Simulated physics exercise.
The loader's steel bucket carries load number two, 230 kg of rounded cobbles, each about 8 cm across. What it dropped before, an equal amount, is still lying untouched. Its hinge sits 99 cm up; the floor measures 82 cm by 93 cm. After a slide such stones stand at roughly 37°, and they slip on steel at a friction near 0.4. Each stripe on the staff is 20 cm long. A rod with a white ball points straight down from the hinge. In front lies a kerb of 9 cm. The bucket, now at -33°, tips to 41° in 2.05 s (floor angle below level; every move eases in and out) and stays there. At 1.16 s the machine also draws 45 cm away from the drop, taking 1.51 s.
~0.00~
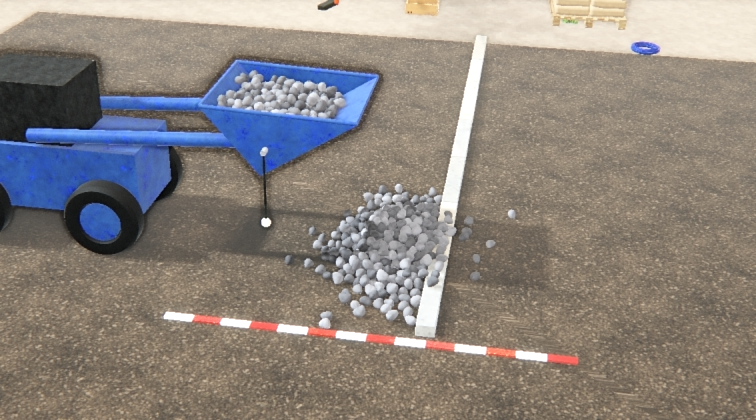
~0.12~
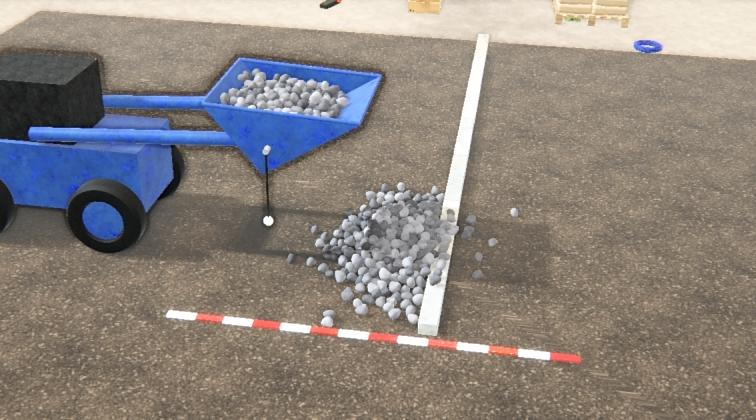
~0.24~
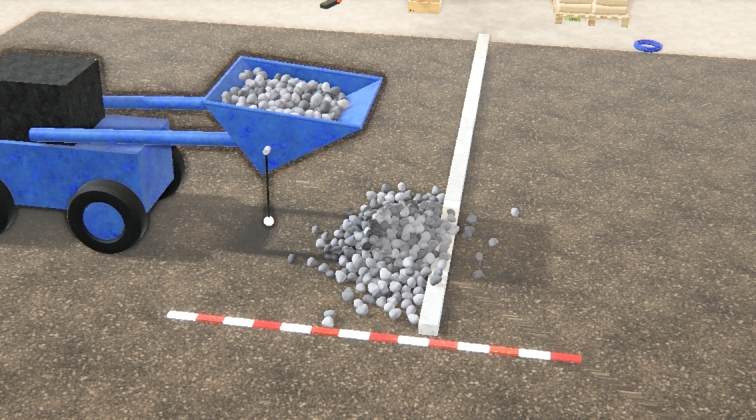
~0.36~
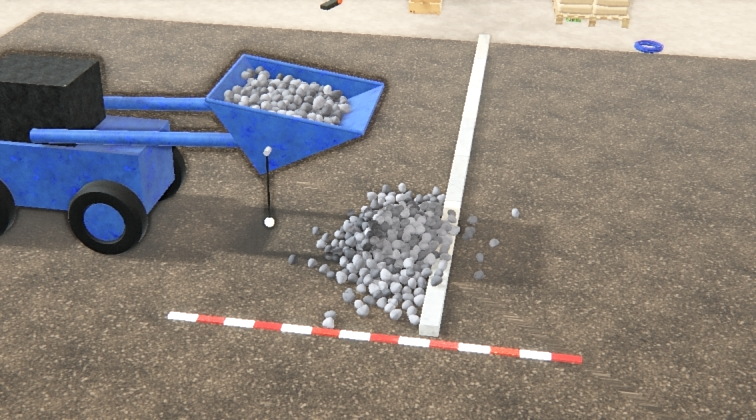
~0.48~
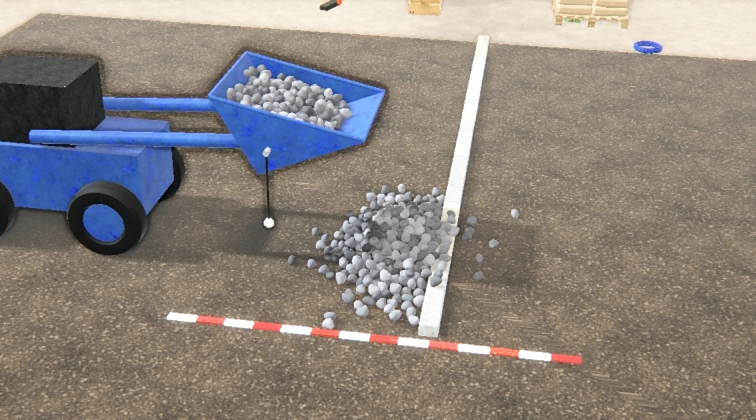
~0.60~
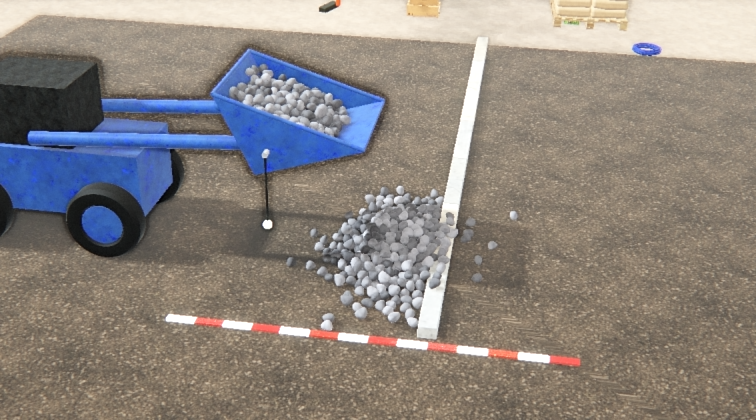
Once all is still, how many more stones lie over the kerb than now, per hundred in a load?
About 0 per cent.
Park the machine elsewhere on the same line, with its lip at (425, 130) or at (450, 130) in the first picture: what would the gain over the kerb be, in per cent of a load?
First some 20, then 45 per cent.
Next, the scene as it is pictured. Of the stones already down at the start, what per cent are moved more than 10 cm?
About 0 per cent.
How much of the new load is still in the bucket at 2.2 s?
About 5 per cent.
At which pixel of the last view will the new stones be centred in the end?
Their middle is at about (339, 236).
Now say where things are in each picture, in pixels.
In the first frame, the bucket is at -33°, its lip at (357, 124); the top of the load is at (274, 86). The earlier load is highest near (407, 230), 21 cm above ground level, 98 % on this side of the kerb, 2 % over the kerb.
The second frame shows lip at (360, 124), floor tilted -32°, highest stones at (273, 83); the stones move at 0.0 m/s on average.
In the third frame, the bucket is at -30°, its lip at (361, 127); the top of the load is at (269, 81); the stones move at 0.1 m/s on average.
The fourth frame shows lip at (363, 133), floor tilted -27°, highest stones at (266, 81); the stones move at 0.1 m/s on average.
In the fifth frame, the bucket is at -23°, its lip at (364, 141); the top of the load is at (258, 77); the stones move at 0.1 m/s on average.
In the sixth frame, the bucket is at -18°, its lip at (364, 151); the top of the load is at (258, 77); the stones move at 0.2 m/s on average.
After 1.5 s the floor is at 30°; in per cent of one load, 90 in the bucket, 108 on this side of the kerb, 2 over the kerb; the foremost stones are at (478, 240).
After 2.2 s the floor is at 41°; in per cent of one load, 5 in the bucket, 193 on this side of the kerb, 2 over the kerb; the foremost stones are at (478, 240).
After 3.1 s the floor is at 41°; in per cent of one load, 0 in the bucket, 198 on this side of the kerb, 2 over the kerb; the foremost stones are at (478, 240).
After 5.6 s the floor is at 41°; in per cent of one load, 0 in the bucket, 198 on this side of the kerb, 2 over the kerb; the foremost stones are at (478, 240). Net gain over the kerb, 0.
